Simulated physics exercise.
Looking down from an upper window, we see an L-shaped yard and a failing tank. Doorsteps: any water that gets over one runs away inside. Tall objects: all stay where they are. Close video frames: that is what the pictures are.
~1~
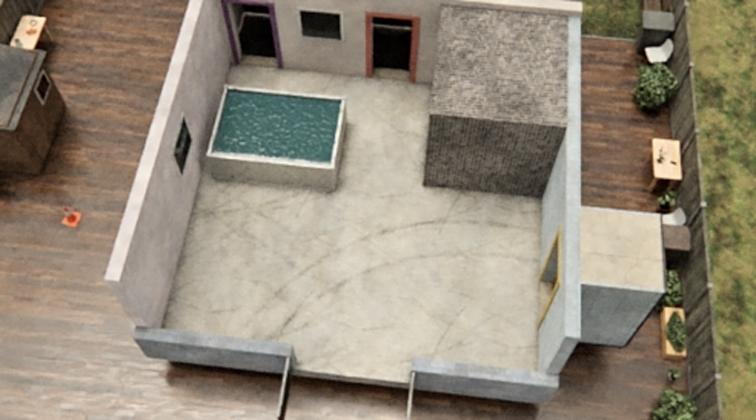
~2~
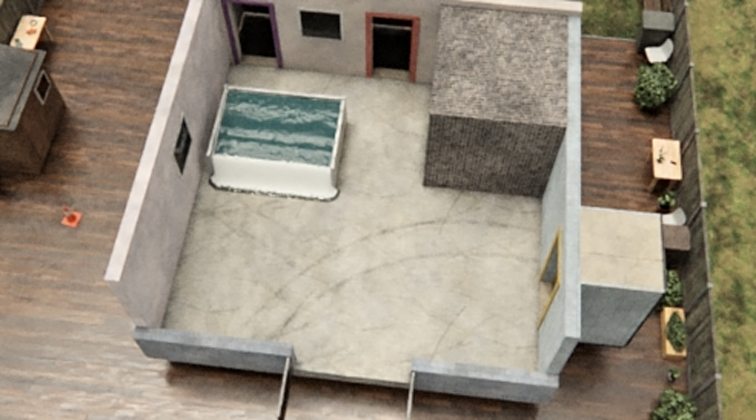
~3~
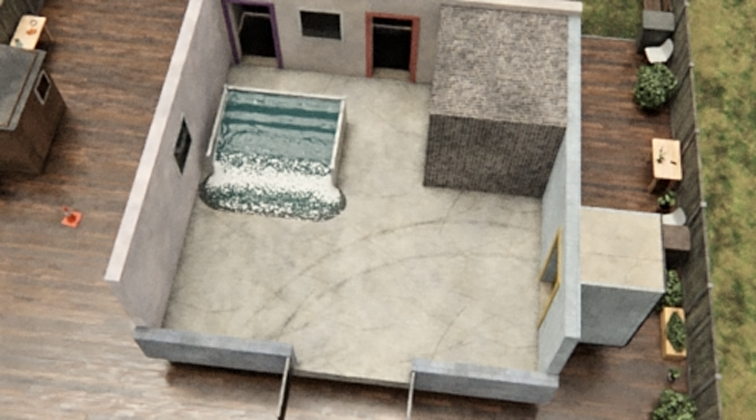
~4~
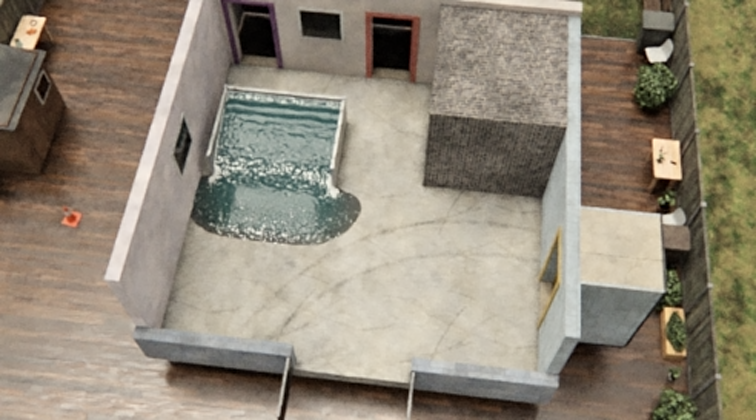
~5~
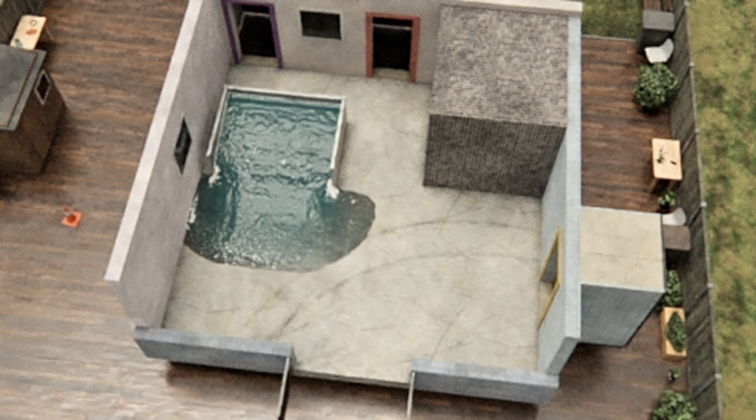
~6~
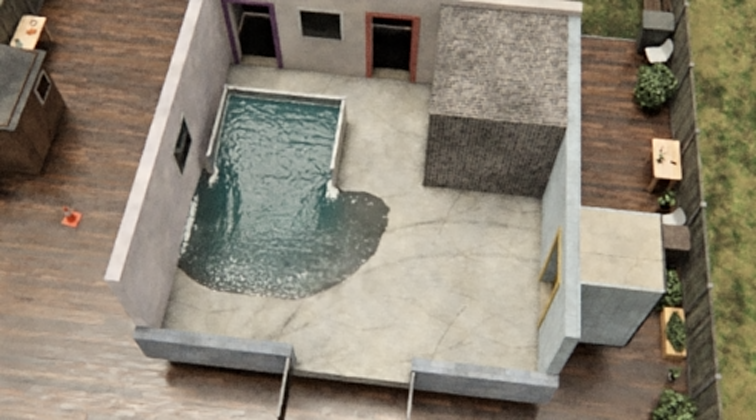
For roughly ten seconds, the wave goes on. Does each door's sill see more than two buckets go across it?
The sill of the purple door does not. The sill of the red door does not. The sill of the yellow door does.
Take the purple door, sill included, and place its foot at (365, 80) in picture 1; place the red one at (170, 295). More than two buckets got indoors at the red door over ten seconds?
As I see it, the red door gets past the mark.
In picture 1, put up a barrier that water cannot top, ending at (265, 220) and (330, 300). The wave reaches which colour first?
I'd name the yellow one.
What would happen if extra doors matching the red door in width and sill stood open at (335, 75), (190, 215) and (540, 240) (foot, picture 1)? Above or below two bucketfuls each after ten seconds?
Stays within it; exceeds it; exceeds it.
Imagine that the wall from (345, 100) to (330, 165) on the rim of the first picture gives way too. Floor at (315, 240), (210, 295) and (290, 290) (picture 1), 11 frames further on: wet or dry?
In turn: No water, free of water, no water.
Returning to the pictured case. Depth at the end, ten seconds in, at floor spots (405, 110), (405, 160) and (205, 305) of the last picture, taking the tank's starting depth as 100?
First spot roughly 2 %, second 0 %, third 4 %.
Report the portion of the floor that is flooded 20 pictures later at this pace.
It should be close to 55 %.
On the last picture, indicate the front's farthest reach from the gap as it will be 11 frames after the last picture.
Somewhere about (438, 374).
A moment on, water covers 45 % of the floor; the purple door not reached, the red door not reached, the yellow door not reached.
Next, water covers 50 % of the floor; the purple door not reached, the red door not reached, the yellow door not reached.
Then, water covers 55 % of the floor; the purple door not reached, the red door not reached, the yellow door not reached.
Later, water covers 75 % of the floor; the purple door not reached, the red door not reached, the yellow door over two buckets in.
In the end, water covers 85 % of the floor; the purple door under two buckets in, the red door not reached, the yellow door far over two buckets in.
